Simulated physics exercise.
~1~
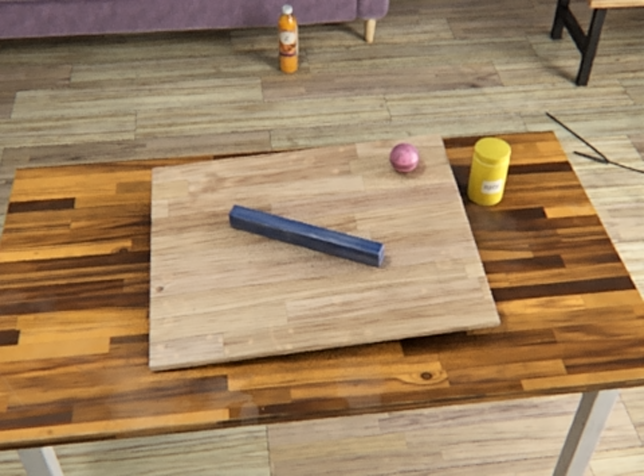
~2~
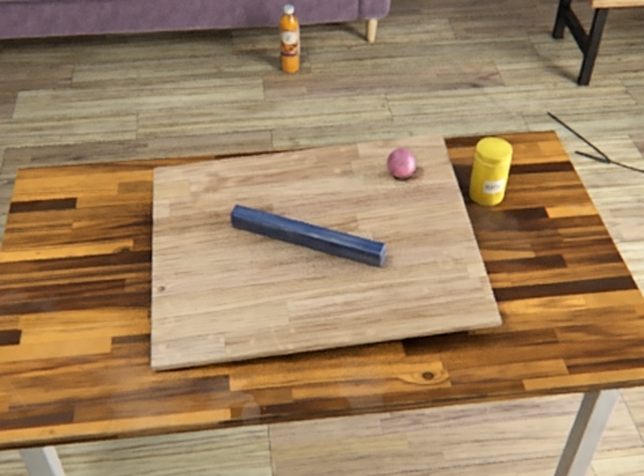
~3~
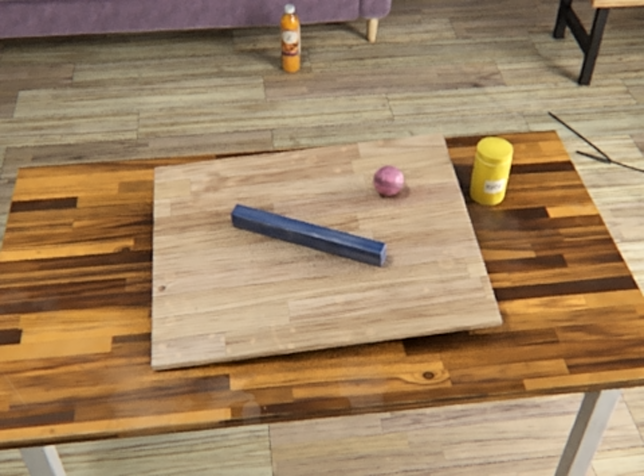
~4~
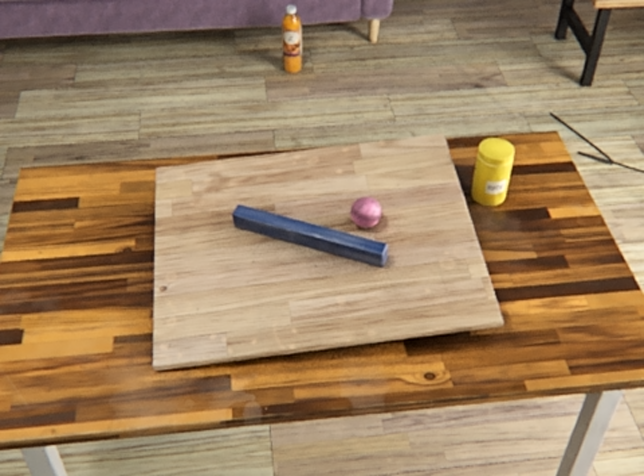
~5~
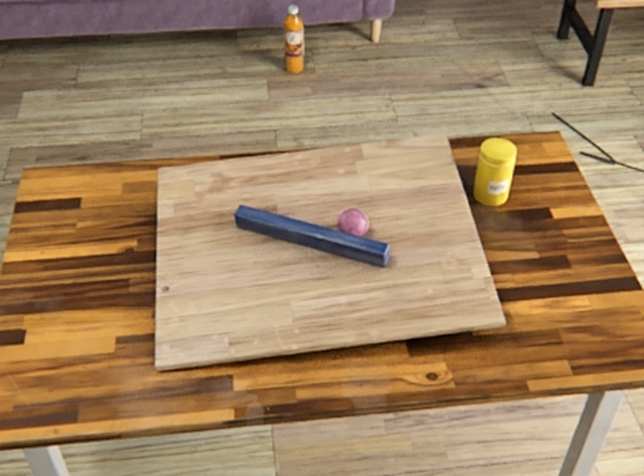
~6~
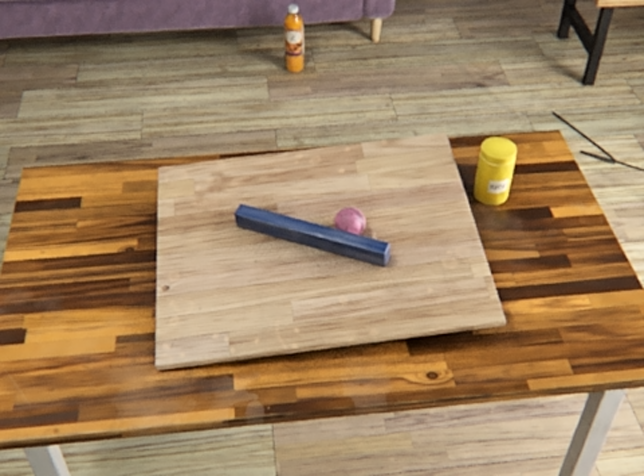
A pale wooden board lies skewed on a striped brown wooden table, seen from above at a slightly swaying angle, with a purple sofa and an orange bottle on the floor behind. A dark blue bar sits slantwise across the board, a pink ball rests near its far right corner, and a yellow jar stands to the right. The ball rolls slowly toward the near side, then curves left and down across the board. It reaches the far side of the blue bar, slides slightly left along it, and ends held there, still on the board.
